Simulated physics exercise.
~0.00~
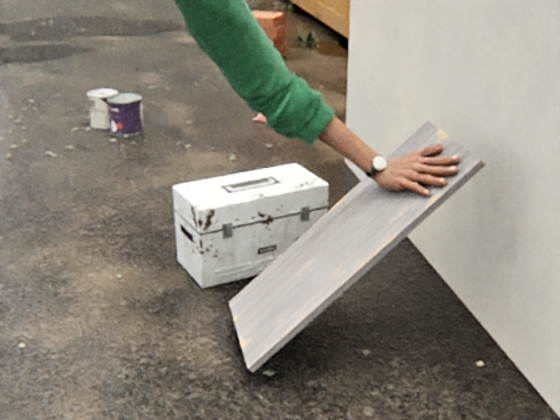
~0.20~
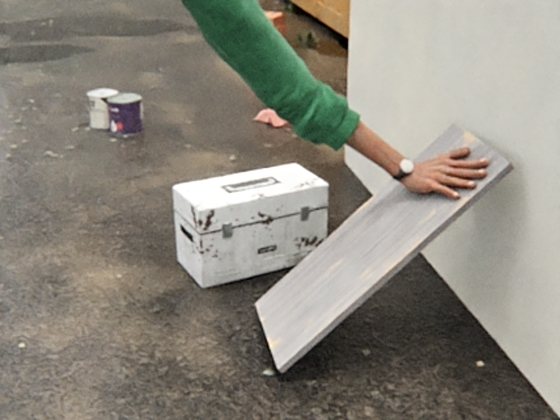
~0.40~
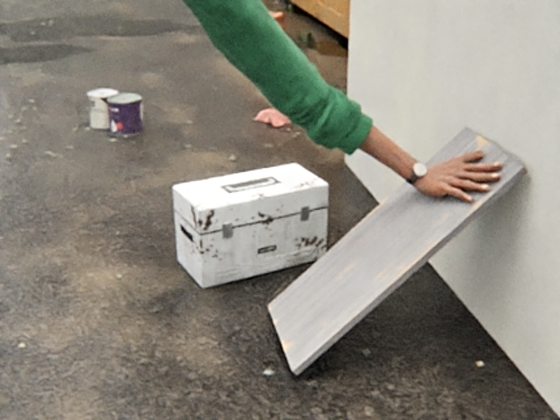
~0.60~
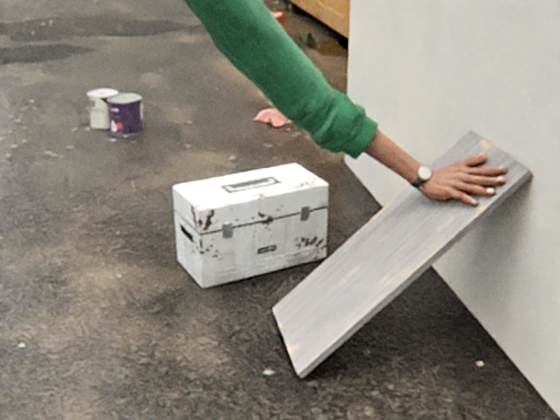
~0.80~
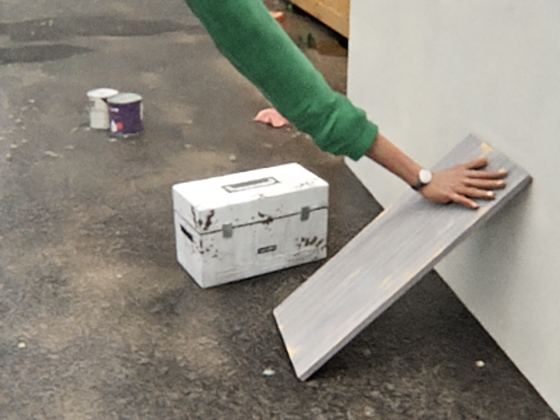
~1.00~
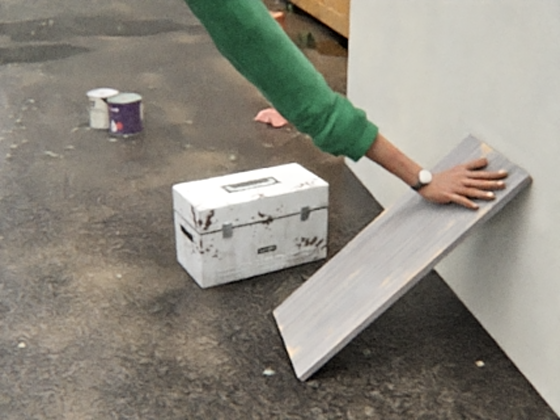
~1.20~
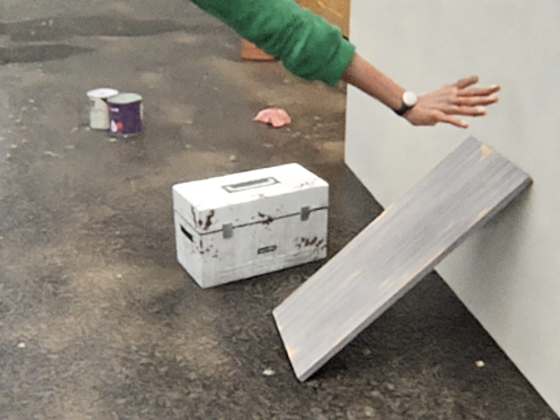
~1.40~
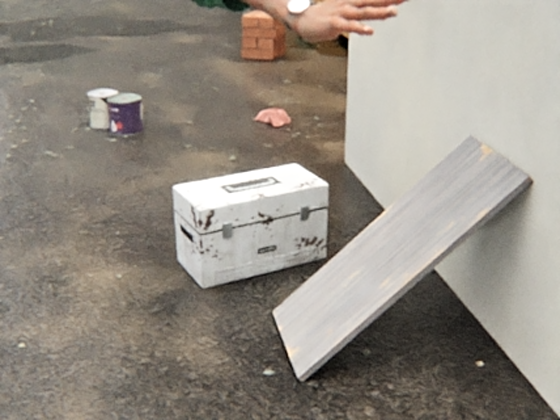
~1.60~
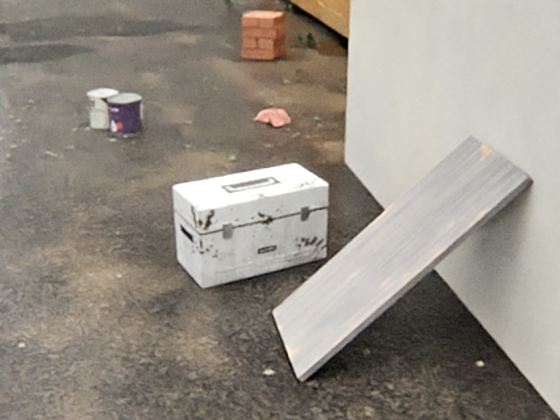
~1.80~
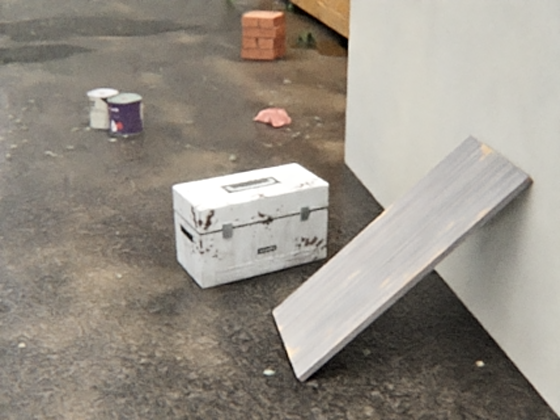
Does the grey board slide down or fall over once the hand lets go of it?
No, the grey board holds its place and is still leaning against the wall after the hand has gone.
A hand in a green sleeve moved a leaning grey board to the right until it rested against the pale wall beside a scuffed white toolbox. The hand then let go and drew away, and the board stayed leaning there.
